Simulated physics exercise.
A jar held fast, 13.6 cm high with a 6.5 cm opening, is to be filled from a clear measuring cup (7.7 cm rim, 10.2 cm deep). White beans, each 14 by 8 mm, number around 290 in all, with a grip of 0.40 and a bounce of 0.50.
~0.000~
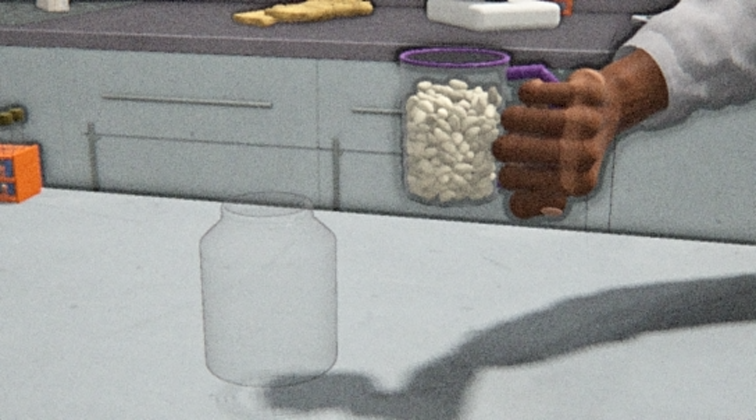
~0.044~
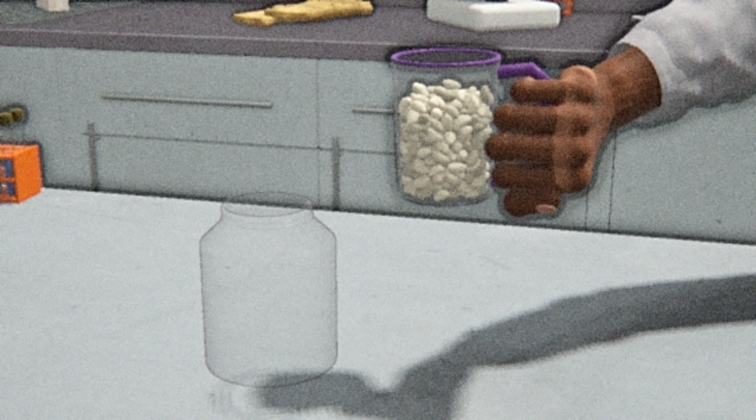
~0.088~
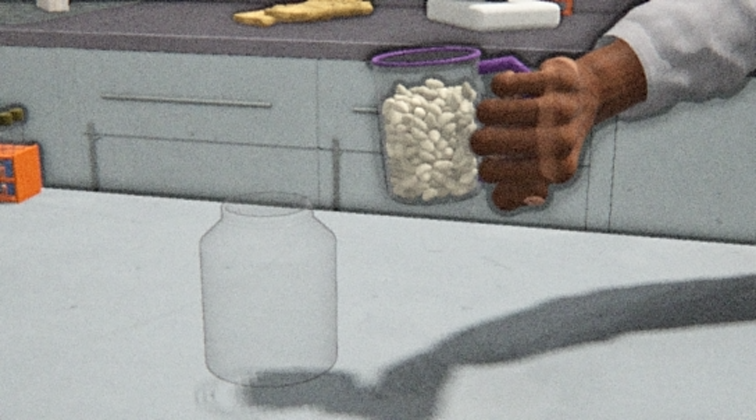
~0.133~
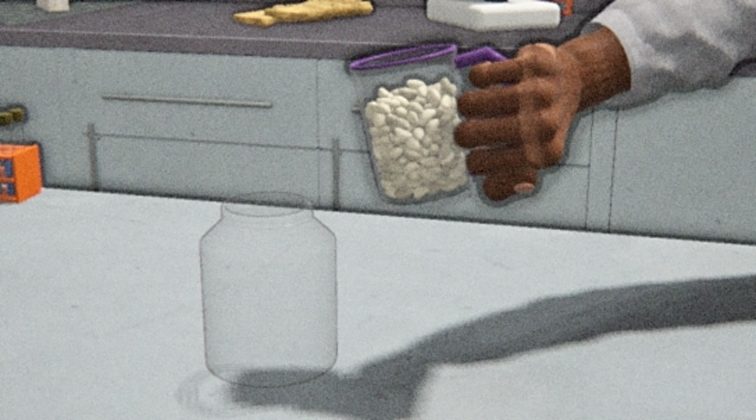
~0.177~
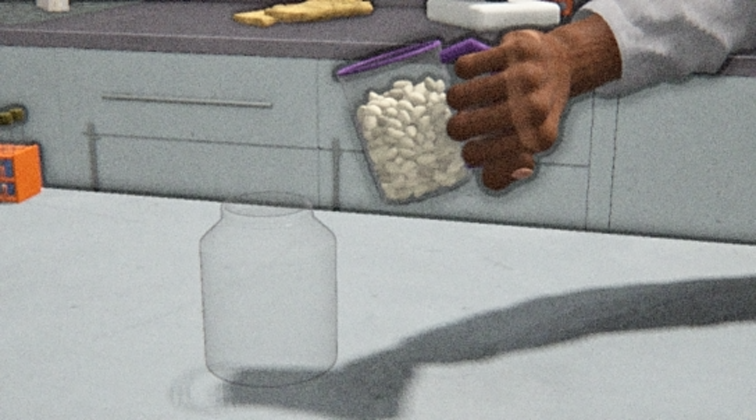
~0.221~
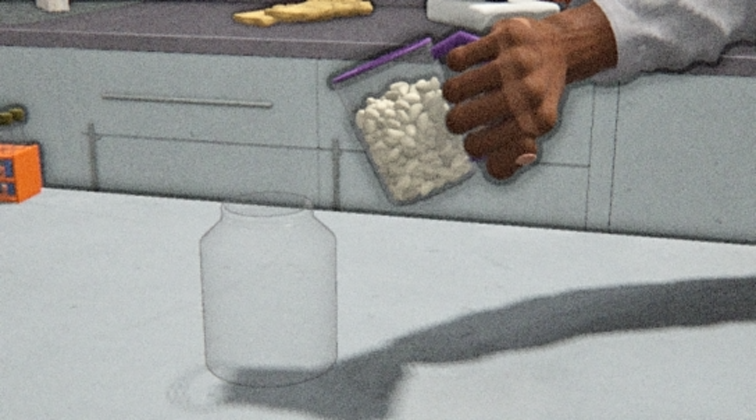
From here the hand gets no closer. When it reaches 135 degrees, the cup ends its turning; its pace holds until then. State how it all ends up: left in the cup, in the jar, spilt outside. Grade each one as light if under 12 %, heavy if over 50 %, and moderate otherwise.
Still above light, jar light, spilt heavy.
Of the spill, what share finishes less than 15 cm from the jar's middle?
About 80 %.
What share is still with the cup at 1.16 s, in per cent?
About 0 percent of the load.
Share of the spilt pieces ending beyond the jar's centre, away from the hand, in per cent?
Around 0 in a hundred.
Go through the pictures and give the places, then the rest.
The first frame shows cup at (453, 127), tilt 0 degrees, lip at (403, 56), moved 0.0 cm; middle of the pieces at (457, 146); jar at (270, 283).
The second frame shows cup at (446, 127), tilt 1 degrees, lip at (394, 57), moved 0.5 cm; middle of the pieces at (450, 146).
The third frame shows cup at (430, 126), tilt 5 degrees, lip at (375, 60), moved 1.7 cm; middle of the pieces at (436, 144).
The fourth frame shows cup at (415, 125), tilt 11 degrees, lip at (354, 65), moved 2.9 cm; middle of the pieces at (423, 143).
The fifth frame shows cup at (408, 124), tilt 18 degrees, lip at (341, 72), moved 3.4 cm; middle of the pieces at (418, 141).
The sixth frame shows cup at (408, 124), tilt 24 degrees, lip at (336, 81), moved 3.4 cm; middle of the pieces at (420, 140); jar at (270, 283). Its pace works out near 150 degrees a second.
After 0.58 s, tilt 79 degrees; the cup holds 100 %, the jar 0 %.
After 0.81 s, tilt 114 degrees; the cup holds 85 %, the jar 0 %.
Then, at 1.16 s, tilt 135 degrees; the cup holds 0 %, the jar 0 %.
By 2.3 s all is still; still above 0 %, jar 0 %, spilt 100 %.
